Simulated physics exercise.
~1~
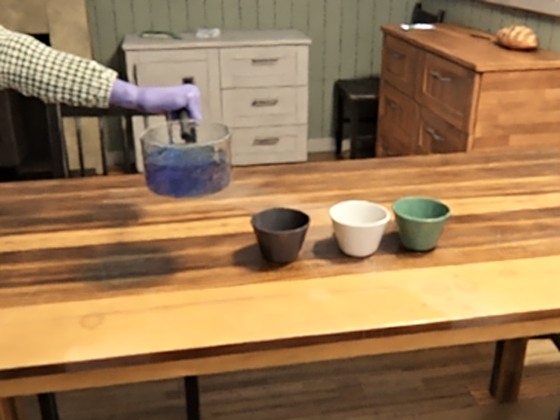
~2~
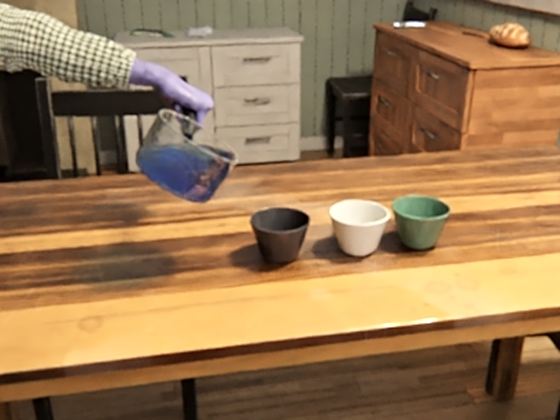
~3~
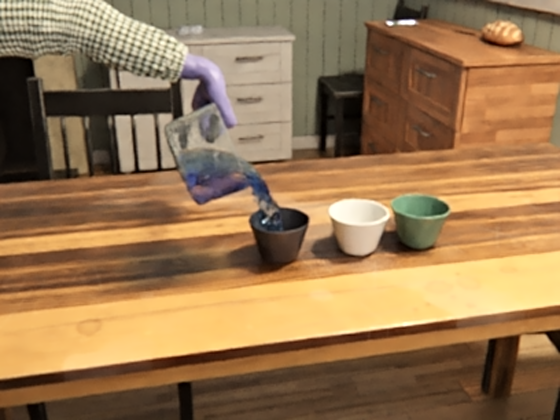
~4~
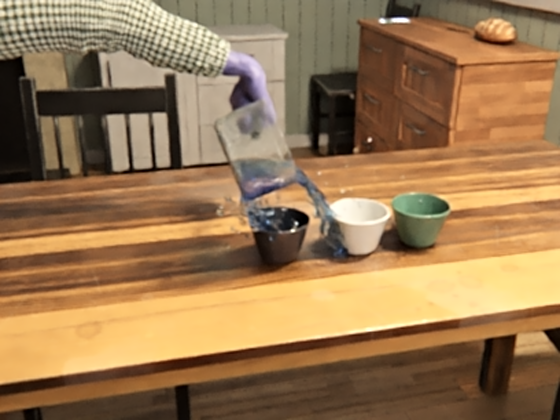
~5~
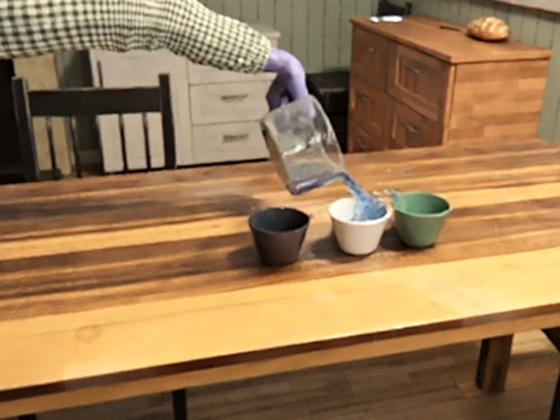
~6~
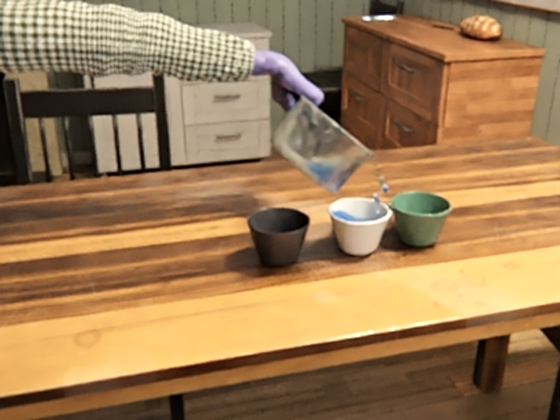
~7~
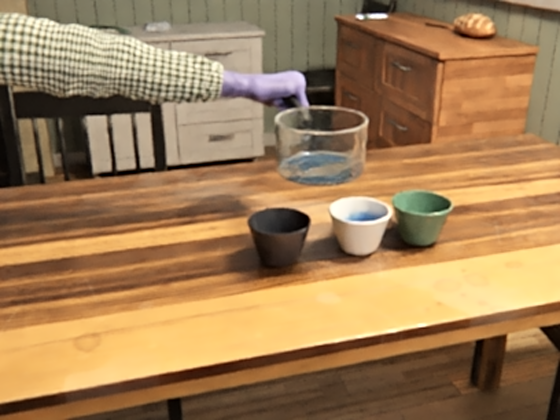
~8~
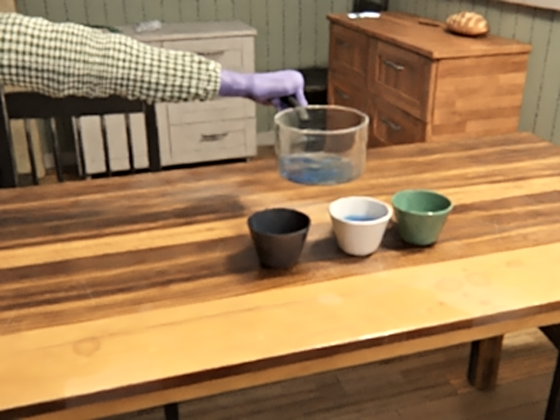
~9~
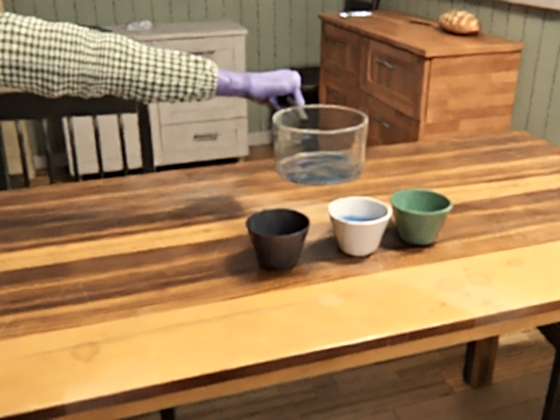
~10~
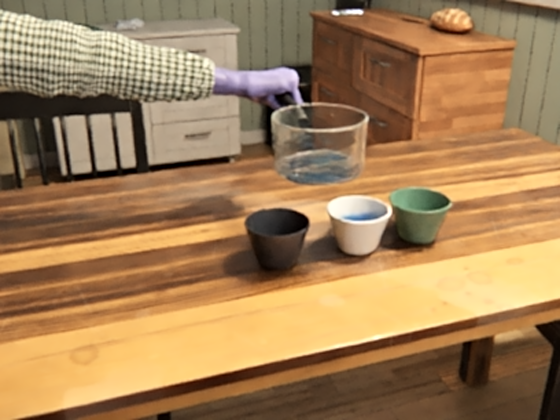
A clear glass pot of blue water, held by a purple-gloved hand in a checked sleeve, hovers over a striped wooden table seen from slightly above, left of a black, a white and a green cup. Drawers, a dark chair and a loaf stand behind. The hand tips the pot rightwards and blue water streams into the black cup. Still tilted, the pot travels right, splashing between cups, then pouring into the white one. It swings back level and stays there with some water left, blue showing in the white cup, as the view drifts slightly sideways.
